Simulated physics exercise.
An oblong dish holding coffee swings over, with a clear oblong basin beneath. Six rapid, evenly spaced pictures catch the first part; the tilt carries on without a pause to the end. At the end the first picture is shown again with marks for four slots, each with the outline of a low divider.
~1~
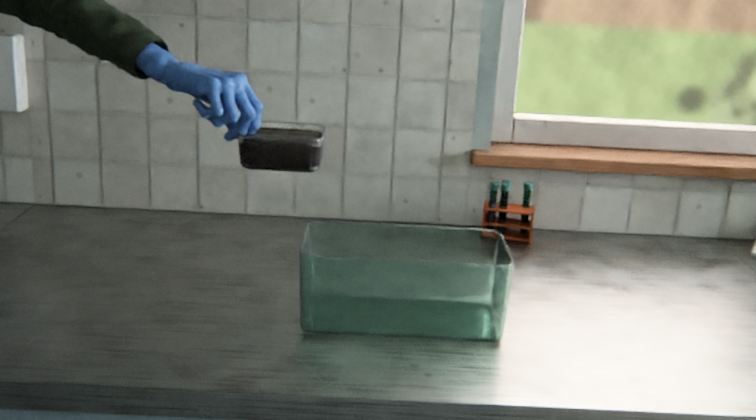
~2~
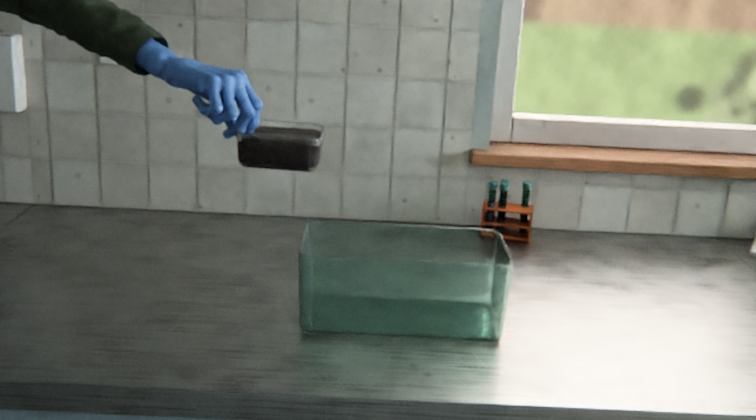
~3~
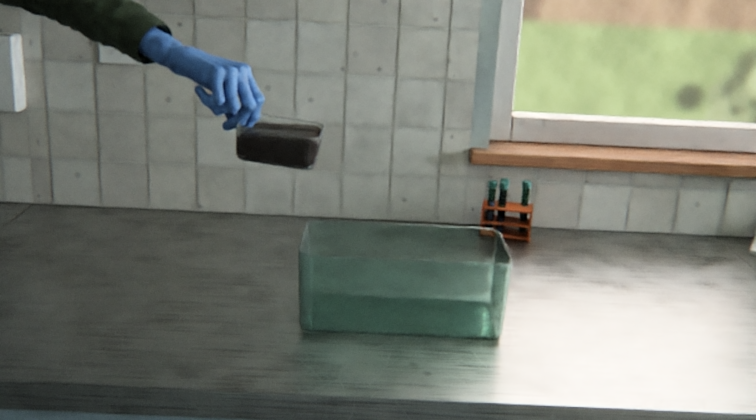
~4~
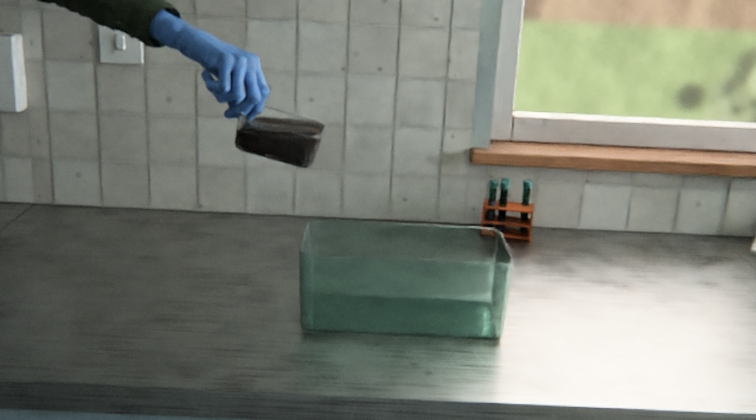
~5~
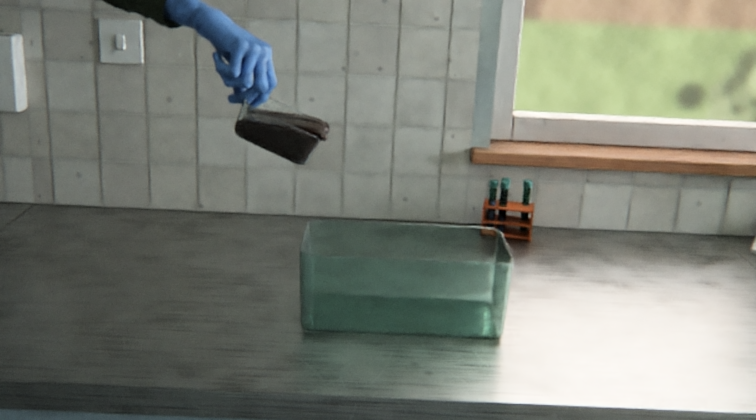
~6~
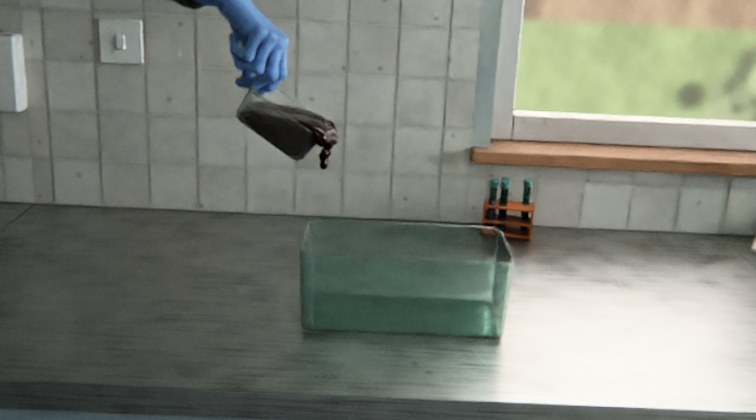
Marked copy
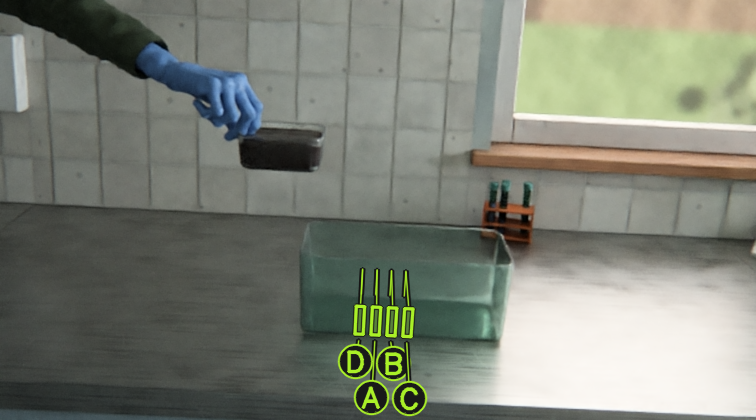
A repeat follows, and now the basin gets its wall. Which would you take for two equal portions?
Go for B.
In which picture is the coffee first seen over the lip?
In picture 5.
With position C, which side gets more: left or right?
More ends on the left.
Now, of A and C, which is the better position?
Position A.
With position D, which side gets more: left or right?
The right side.
On the marked copy, A at (374, 341); B at (390, 341); C at (406, 342); D at (358, 340).
Choosing A, about 27 % ends left of the wall and 71 % right of it.
Choosing B, about 46 % ends left of the wall and 52 % right of it.
Choosing C, about 86 % ends left of the wall and 12 % right of it.
Choosing D, about 16 % ends left of the wall and 83 % right of it.
